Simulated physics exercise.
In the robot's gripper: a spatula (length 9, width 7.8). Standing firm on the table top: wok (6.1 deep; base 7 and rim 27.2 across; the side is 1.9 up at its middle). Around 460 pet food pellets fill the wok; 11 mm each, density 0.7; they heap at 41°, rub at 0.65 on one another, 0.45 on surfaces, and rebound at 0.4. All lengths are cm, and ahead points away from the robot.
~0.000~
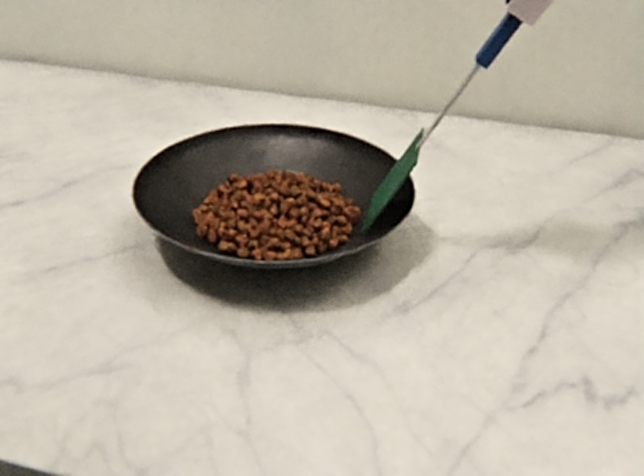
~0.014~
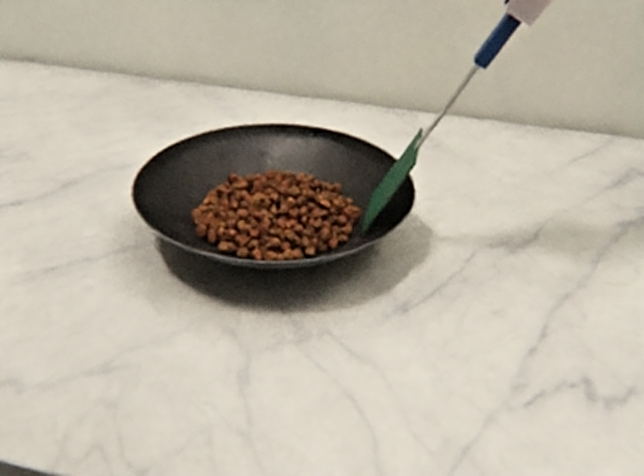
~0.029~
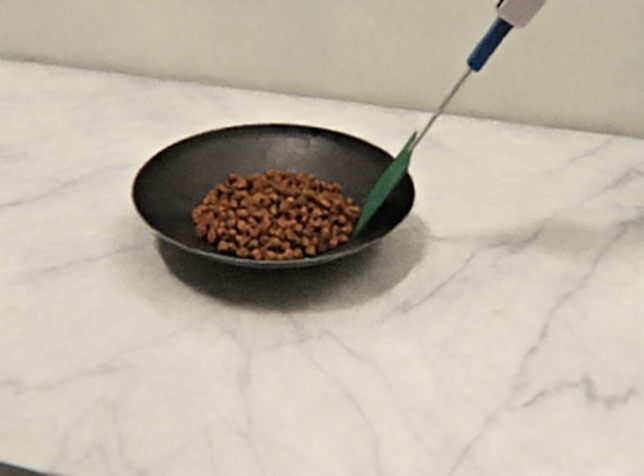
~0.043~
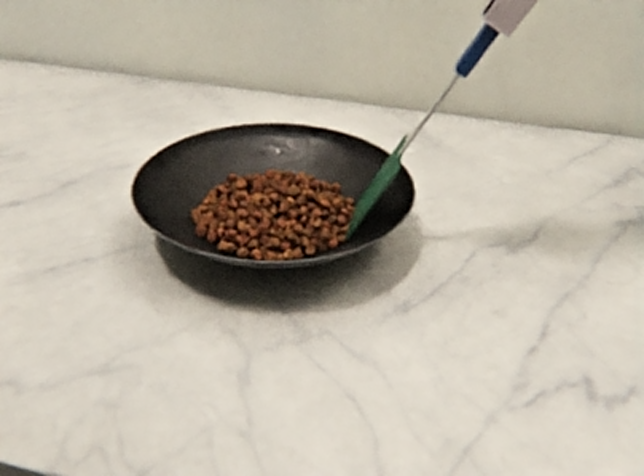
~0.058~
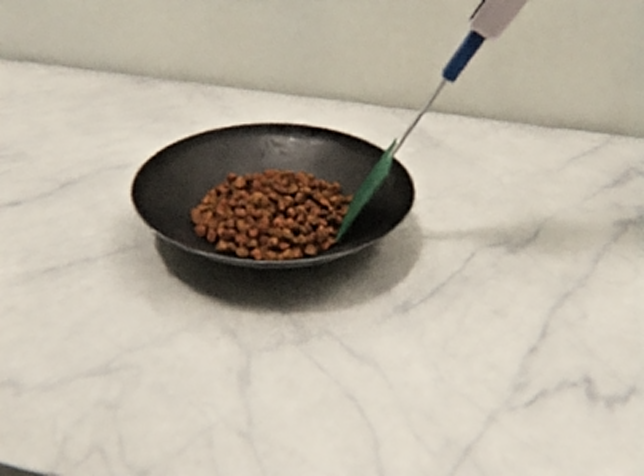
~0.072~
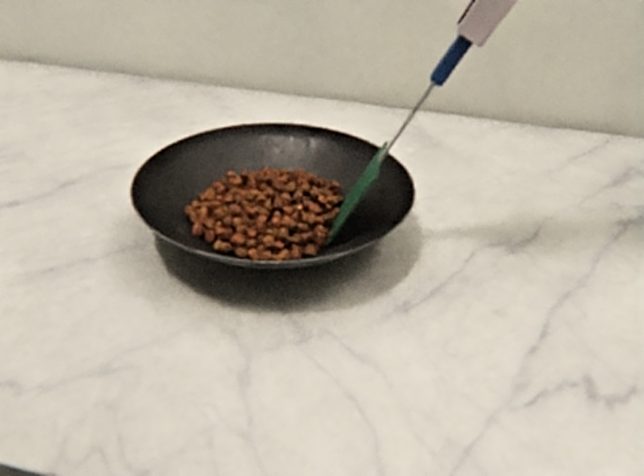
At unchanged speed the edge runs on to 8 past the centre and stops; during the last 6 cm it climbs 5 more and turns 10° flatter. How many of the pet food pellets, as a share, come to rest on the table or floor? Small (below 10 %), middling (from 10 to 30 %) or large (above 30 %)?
Share on the table or floor: Middling (from 10 to 30 %).
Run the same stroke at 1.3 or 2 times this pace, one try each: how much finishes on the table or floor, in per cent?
About 30 and 45 per cent.
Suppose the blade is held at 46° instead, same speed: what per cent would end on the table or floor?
In that case some 20 per cent.
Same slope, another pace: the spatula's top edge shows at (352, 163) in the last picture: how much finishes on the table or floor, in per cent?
Some 40 per cent.
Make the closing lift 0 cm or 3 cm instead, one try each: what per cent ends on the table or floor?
Some 25 and 25 per cent.
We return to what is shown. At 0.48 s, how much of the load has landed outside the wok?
Roughly 10 per cent.
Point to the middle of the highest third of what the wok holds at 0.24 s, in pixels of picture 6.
At about (195, 168).
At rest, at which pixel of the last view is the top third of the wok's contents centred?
At about (190, 181).
After 0.15 s, sloping 64°, highest piece 6 above the table; 464 in the wok.
After 0.24 s, sloping 60°, highest piece 8 above the table; 462 in the wok, 2 on the blade or in flight.
After 0.48 s, sloping 54°, highest piece 11 above the table; 380 in the wok, 51 on the table or floor, 33 on the blade or in flight.
After 1.53 s, sloping 54°, highest piece 6 above the table; 380 in the wok, 84 on the table or floor.
In the end, 380 in the wok, 84 on the table or floor. That is 18 % on the table or floor.
